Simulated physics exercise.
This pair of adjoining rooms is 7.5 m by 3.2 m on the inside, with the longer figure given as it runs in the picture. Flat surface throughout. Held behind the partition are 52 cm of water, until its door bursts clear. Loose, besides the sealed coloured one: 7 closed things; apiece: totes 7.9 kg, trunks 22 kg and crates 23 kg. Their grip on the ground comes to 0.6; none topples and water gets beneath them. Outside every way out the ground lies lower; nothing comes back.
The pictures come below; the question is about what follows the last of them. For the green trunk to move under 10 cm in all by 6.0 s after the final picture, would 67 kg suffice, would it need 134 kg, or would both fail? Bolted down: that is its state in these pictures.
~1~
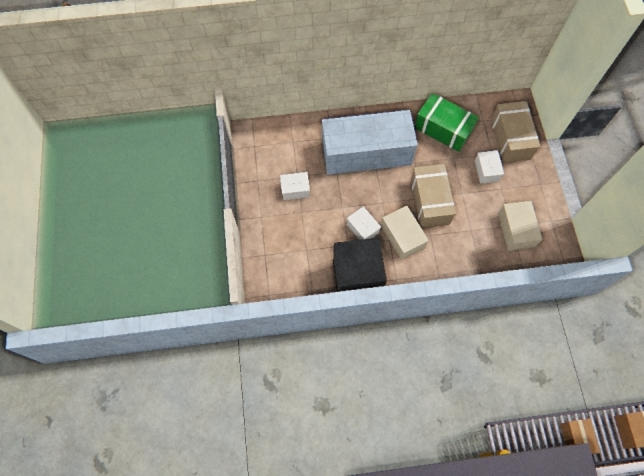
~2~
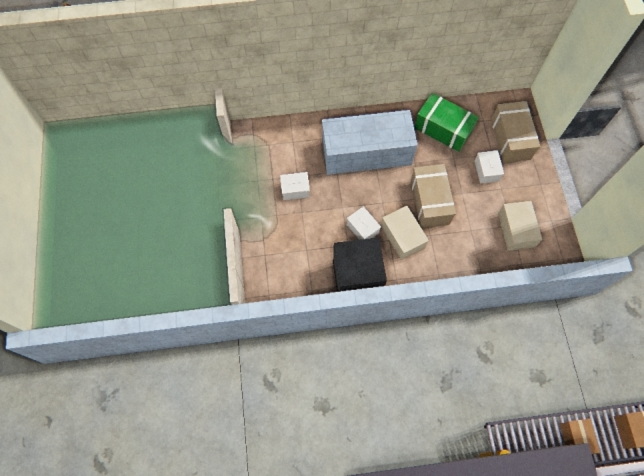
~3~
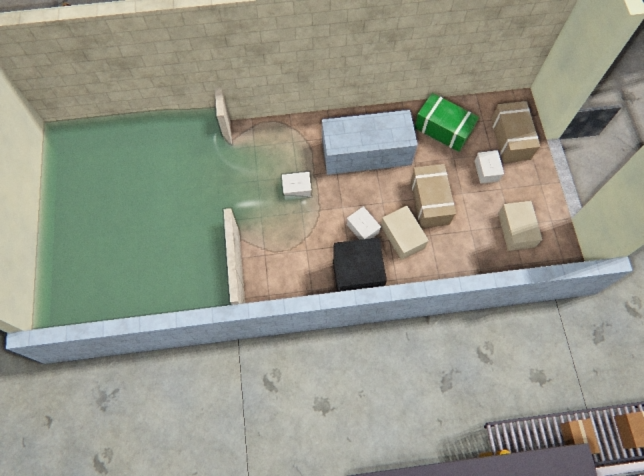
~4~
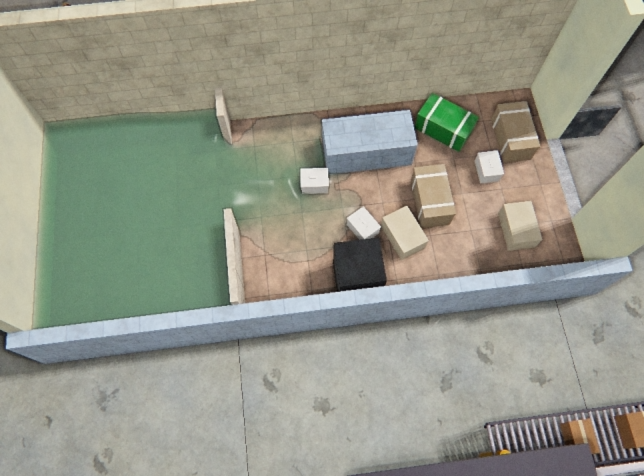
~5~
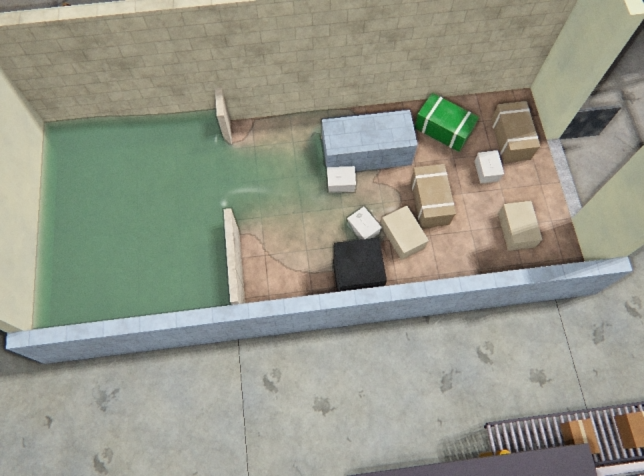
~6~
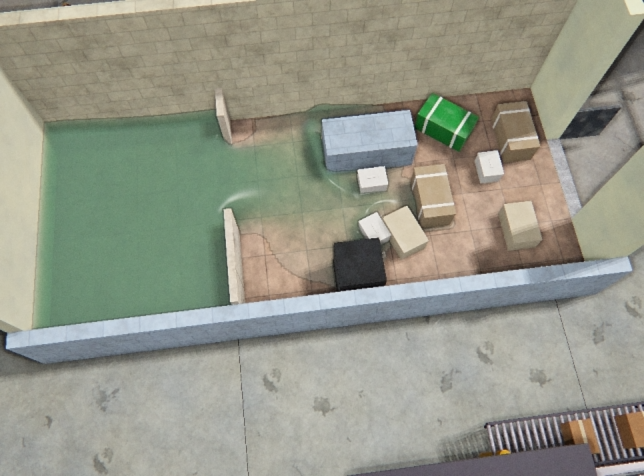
Only heavy qualifies.
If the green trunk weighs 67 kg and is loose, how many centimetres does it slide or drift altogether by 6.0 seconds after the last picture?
Some 40 centimetres of travel in total.
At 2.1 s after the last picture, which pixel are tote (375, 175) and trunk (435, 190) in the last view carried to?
They end up about (492, 134) and (568, 192) in the last view.
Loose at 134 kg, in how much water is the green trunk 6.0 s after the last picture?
Something like 18 centimetres.
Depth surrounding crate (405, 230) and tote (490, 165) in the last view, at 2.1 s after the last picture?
First roughly 20 cm, second roughly 8 cm.
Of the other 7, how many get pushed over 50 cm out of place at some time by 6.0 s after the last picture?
Tally: 6.
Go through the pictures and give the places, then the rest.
In the first frame, the green trunk at (448, 115) rests on the ground; water covers 8.3 m2; 0 of 8 have shifted.
In the second frame, the green trunk at (448, 115) rests on the ground; water covers 9.2 m2; 0 of 8 have shifted.
In the third frame, the green trunk at (448, 115) rests on the ground; water covers 10.5 m2; 0 of 8 have shifted.
In the fourth frame, the green trunk at (448, 115) rests on the ground; 11.7 m2 under water; 1 of 8 have shifted.
In the fifth frame, the green trunk at (448, 115) rests on the ground; water covers 12.7 m2; 1 of 8 have shifted.
In the sixth frame, the green trunk at (448, 115) rests on the ground; 13.3 m2 under water; 2 of 8 have shifted.
Then, 0.4 s after the last picture the green trunk would be 0 cm from its start with 67 kg and 0 cm from its start with 134 kg; 0 cm of water round it then.
Then, 2.1 s after the last picture the green trunk would be 29 cm from its start with 67 kg and 0 cm from its start with 134 kg; 11 cm of water round it then.
Then, 3.9 s after the last picture the green trunk would be 41 cm from its start with 67 kg and 0 cm from its start with 134 kg; 8 cm of water round it then.
Then, 6.0 s after the last picture the green trunk would be 41 cm from its start with 67 kg and 0 cm from its start with 134 kg; 18 cm of water round it then.
